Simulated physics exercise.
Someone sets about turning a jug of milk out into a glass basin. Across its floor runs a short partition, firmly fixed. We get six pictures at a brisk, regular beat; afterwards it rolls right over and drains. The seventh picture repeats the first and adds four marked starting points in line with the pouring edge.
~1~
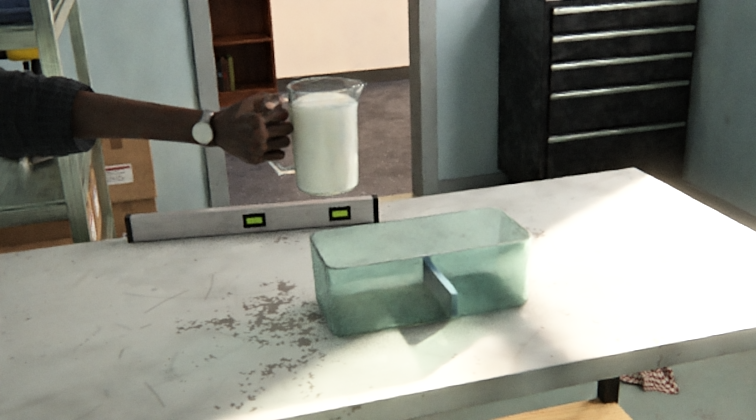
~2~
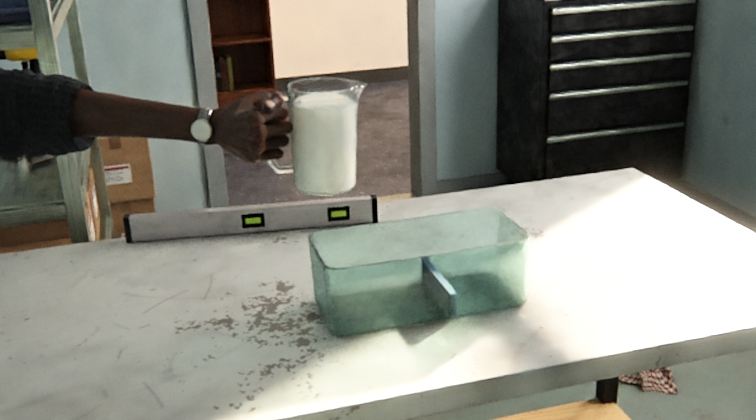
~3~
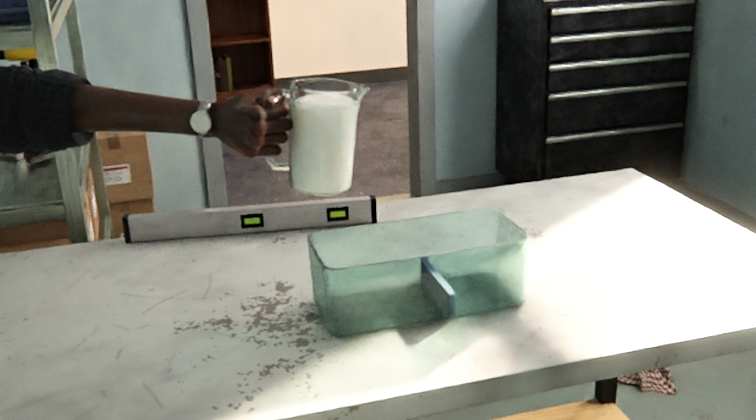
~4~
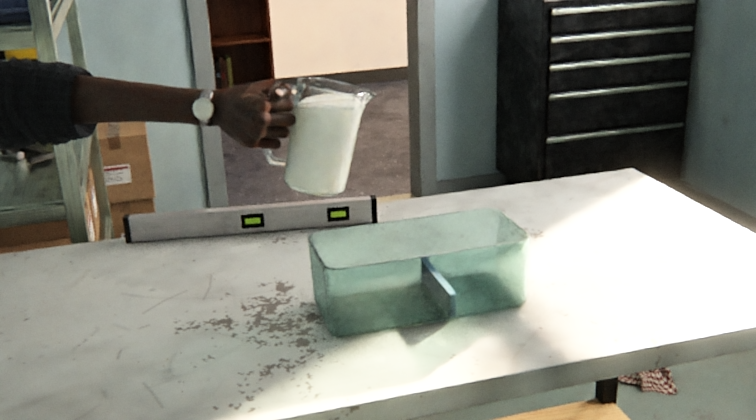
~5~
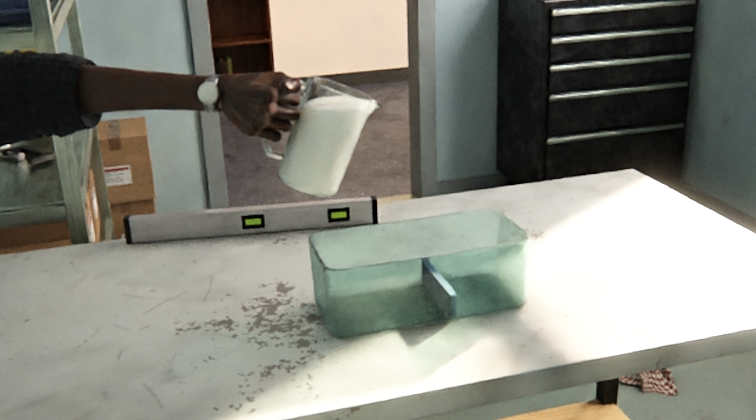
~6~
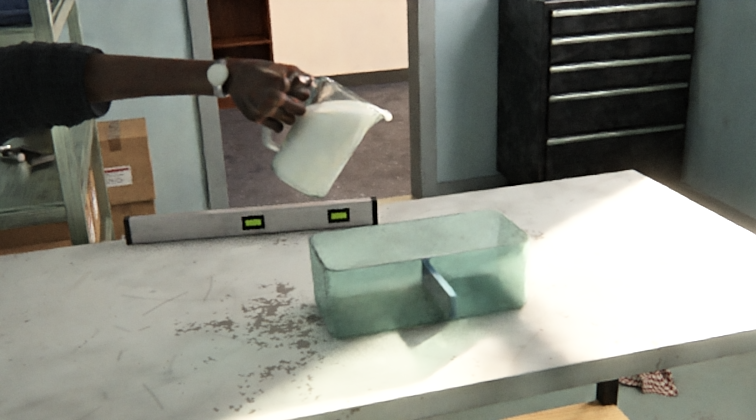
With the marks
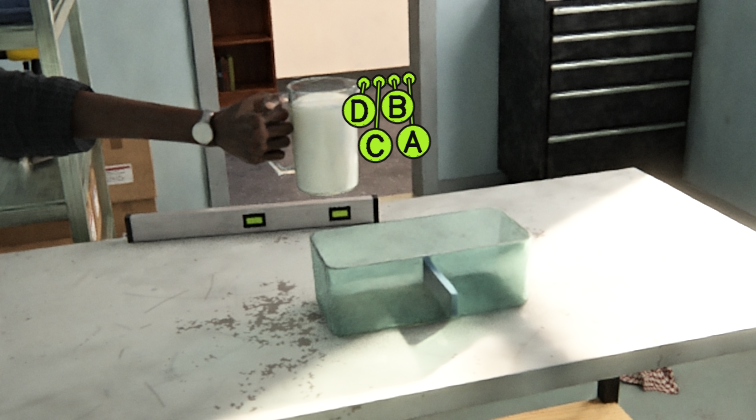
A hand held a clear jug of milk upright above a pale green glass basin with a short partition, then gradually tilted it to the right until milk reached over the lip.
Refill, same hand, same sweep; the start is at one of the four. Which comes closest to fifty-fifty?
Best: C.
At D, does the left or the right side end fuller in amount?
The left one.
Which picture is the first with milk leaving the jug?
In picture 6.
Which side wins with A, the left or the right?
More ends on the right.
On the marked copy, A at (408, 78); B at (394, 80); C at (379, 81); D at (363, 83).
Choosing A, about 16 % ends left of the wall and 81 % right of it; 3 % is lost outside.
Choosing B, about 27 % ends left of the wall and 72 % right of it.
Choosing C, about 44 % ends left of the wall and 54 % right of it.
Choosing D, about 70 % ends left of the wall and 23 % right of it; 7 % is lost outside.
